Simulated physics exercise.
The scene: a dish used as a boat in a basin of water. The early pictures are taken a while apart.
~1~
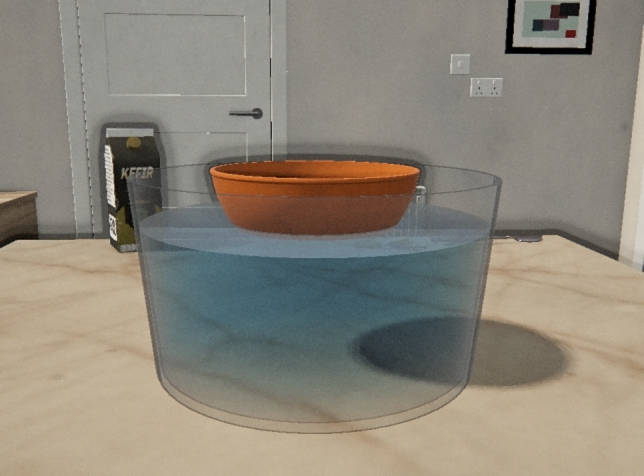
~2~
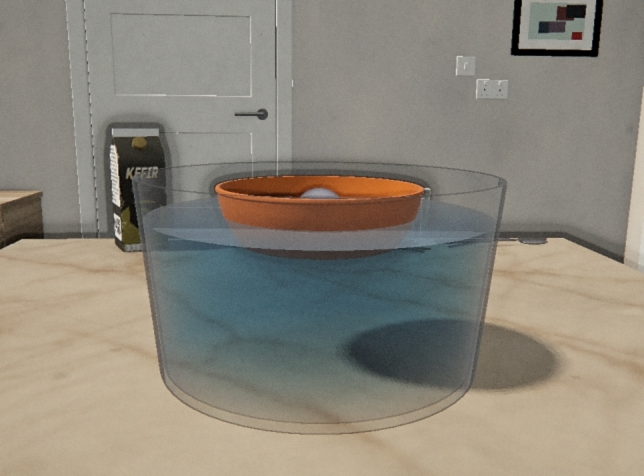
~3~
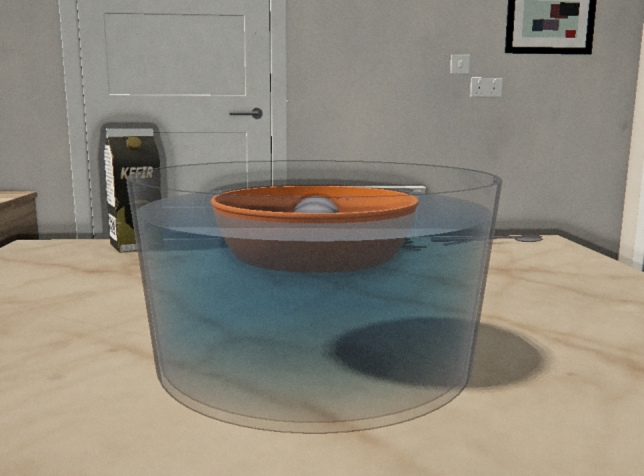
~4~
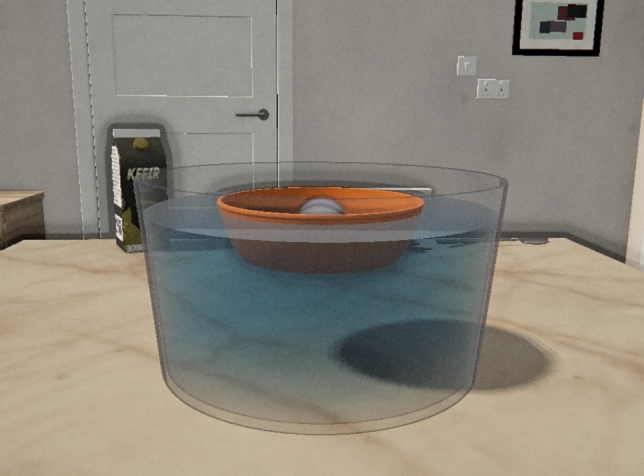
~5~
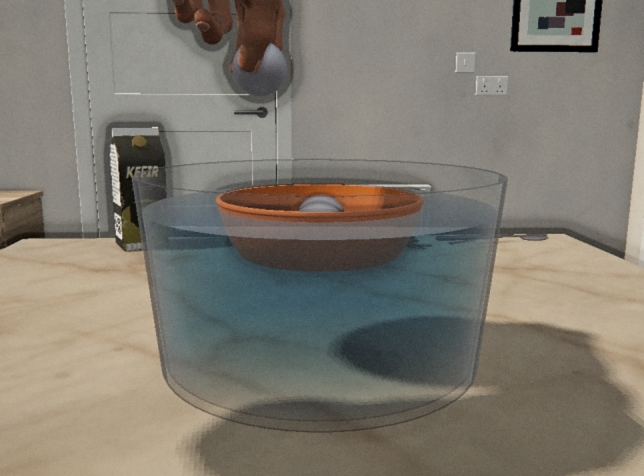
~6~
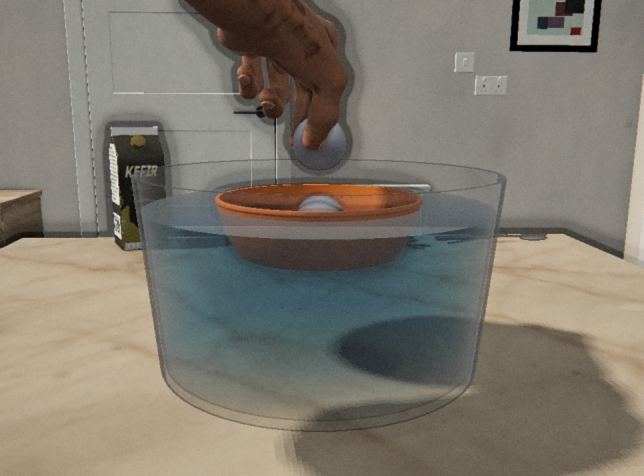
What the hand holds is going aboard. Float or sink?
With one more the dish goes under.
Next, the steel ball is in and the dish dips.
After that, water pours in over its edge.
Finally, the dish lies on the bottom with its load.
